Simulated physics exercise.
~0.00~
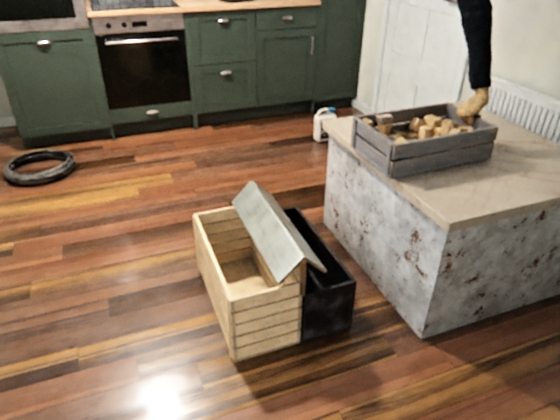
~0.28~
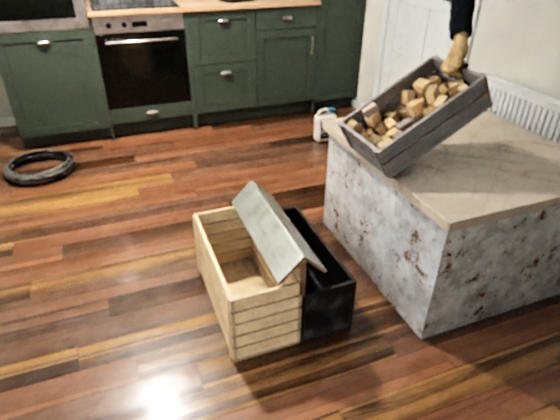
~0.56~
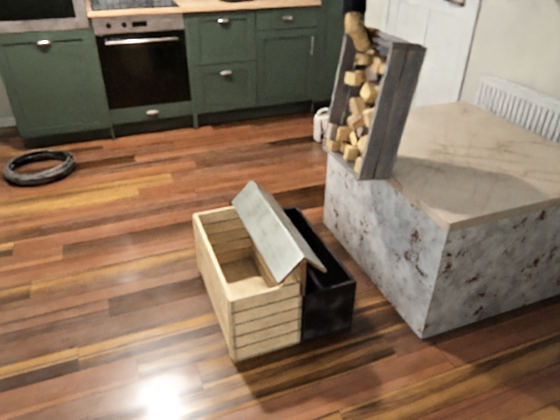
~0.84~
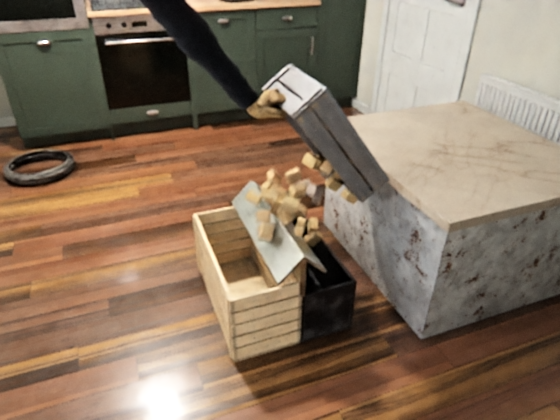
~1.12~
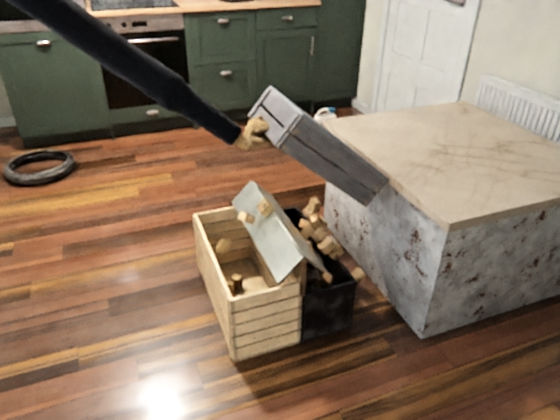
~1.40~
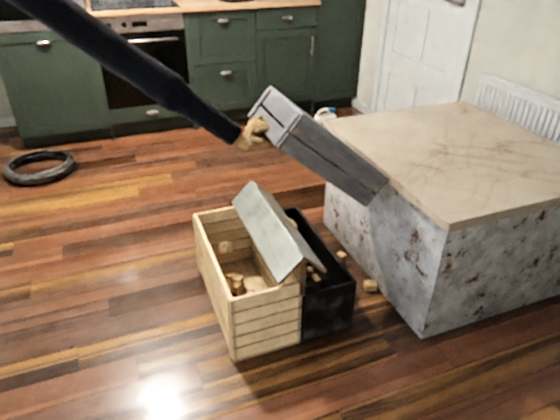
Grey box of timber offcuts being tipped by hand off a bench, spilling over a ridge into black tub and wooden bin, a few landing on the floor.
